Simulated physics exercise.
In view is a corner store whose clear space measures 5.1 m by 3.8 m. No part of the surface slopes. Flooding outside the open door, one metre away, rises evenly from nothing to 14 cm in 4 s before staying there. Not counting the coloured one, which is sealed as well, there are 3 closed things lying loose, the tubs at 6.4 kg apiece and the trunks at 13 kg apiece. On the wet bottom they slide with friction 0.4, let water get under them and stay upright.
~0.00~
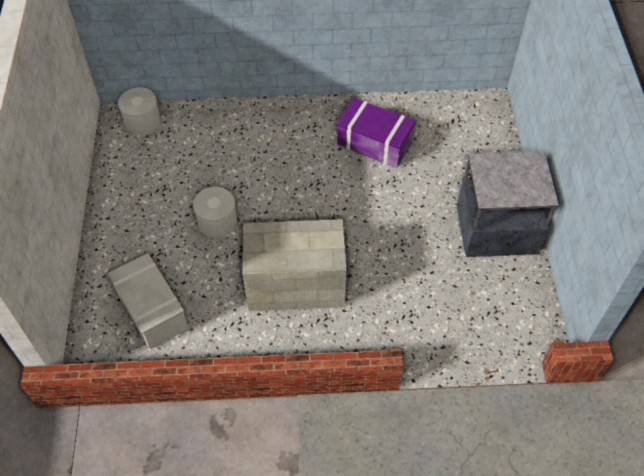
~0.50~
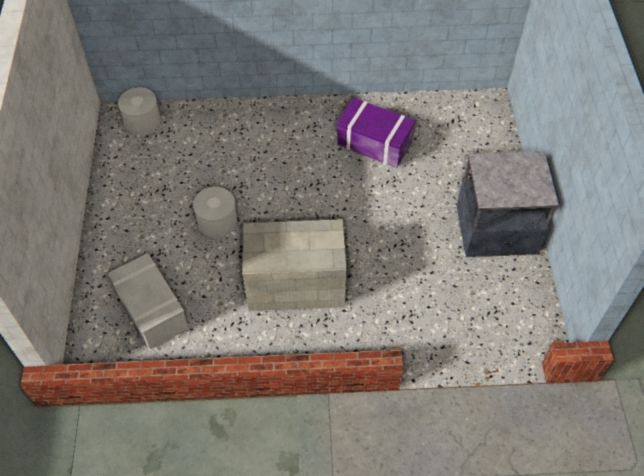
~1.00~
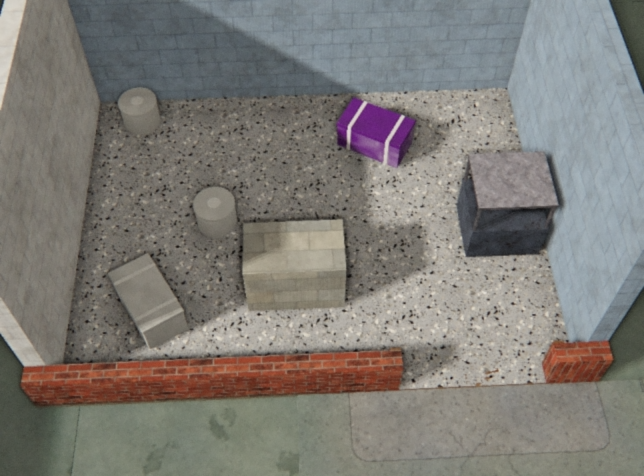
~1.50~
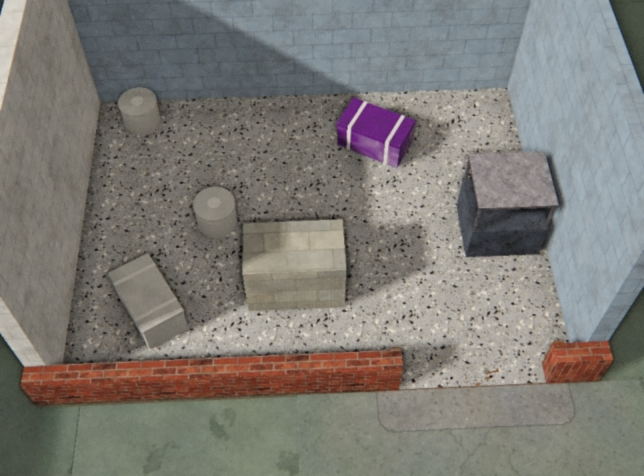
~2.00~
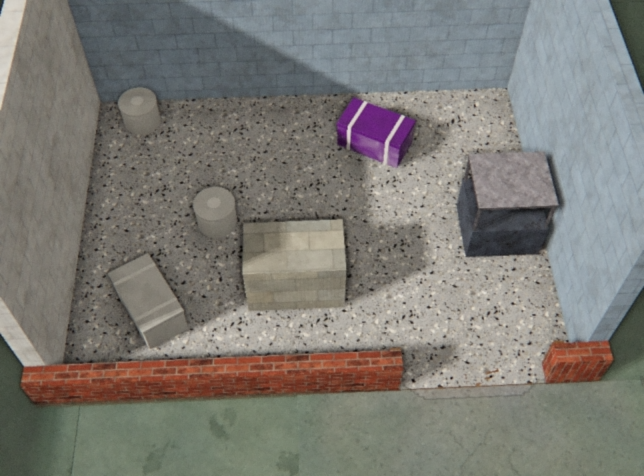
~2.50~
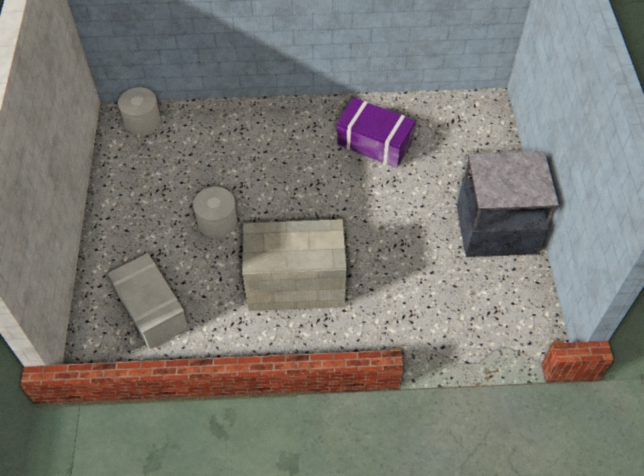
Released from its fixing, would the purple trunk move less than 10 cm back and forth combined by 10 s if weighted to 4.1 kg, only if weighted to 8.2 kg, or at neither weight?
At neither weight.
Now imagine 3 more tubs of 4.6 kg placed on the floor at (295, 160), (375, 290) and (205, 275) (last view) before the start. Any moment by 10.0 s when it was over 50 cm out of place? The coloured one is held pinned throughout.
First: Beyond the limit; second: Beyond the limit; third: Inside the limit.
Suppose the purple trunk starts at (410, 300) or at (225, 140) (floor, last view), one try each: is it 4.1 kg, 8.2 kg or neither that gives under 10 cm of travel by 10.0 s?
Note, in order: None OK; none OK.
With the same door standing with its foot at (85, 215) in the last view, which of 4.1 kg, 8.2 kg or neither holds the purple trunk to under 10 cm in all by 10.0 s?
Then no mass works.
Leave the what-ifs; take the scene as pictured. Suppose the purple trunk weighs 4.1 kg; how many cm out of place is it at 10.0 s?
It would be some 60 cm from its spot.
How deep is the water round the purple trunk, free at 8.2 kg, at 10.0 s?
About 7 cm.
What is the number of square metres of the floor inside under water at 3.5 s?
Roughly 1.5 m2.
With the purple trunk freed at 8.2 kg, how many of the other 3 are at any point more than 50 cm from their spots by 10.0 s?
Answer: 0.
After 3.5 s the purple trunk would be 0 cm from its start with 4.1 kg and 0 cm from its start with 8.2 kg; 0 cm of water round it then.
After 4.5 s the purple trunk would be 0 cm from its start with 4.1 kg and 0 cm from its start with 8.2 kg; 0 cm of water round it then.
After 7.0 s the purple trunk would be 63 cm from its start with 4.1 kg and 57 cm from its start with 8.2 kg; 3 cm of water round it then.
After 10.0 s the purple trunk would be 66 cm from its start with 4.1 kg and 71 cm from its start with 8.2 kg; 7 cm of water round it then.
